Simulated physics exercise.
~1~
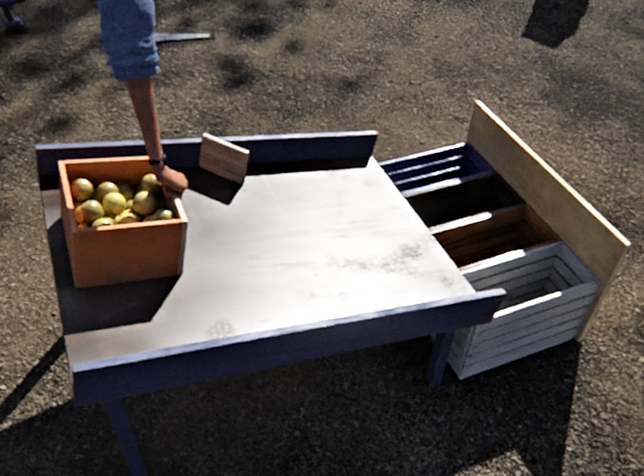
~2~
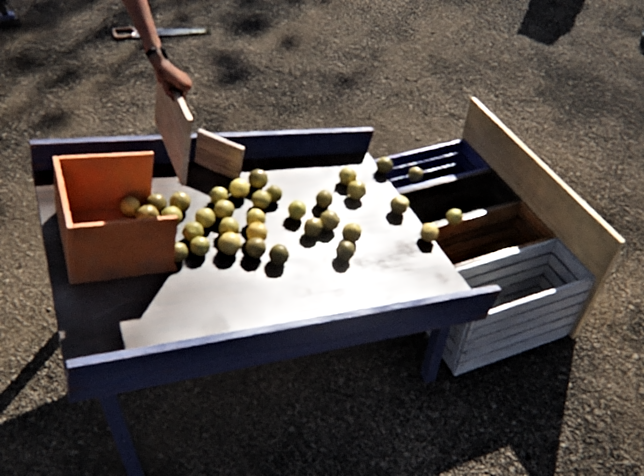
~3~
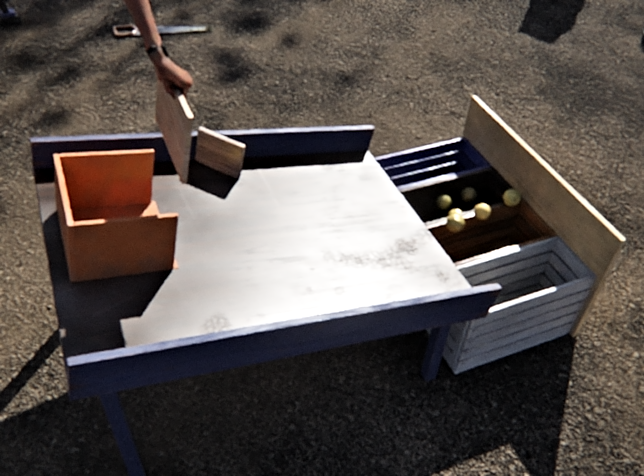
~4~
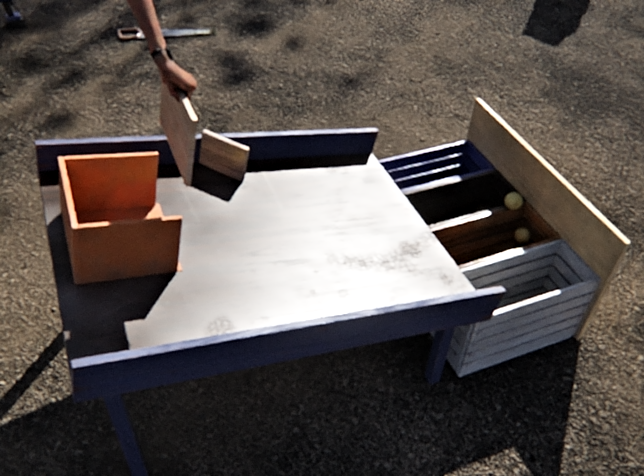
Outdoor sloping table, a hand lifting a wooden gate and yellow apples rolling right from an orange pen into bins below.
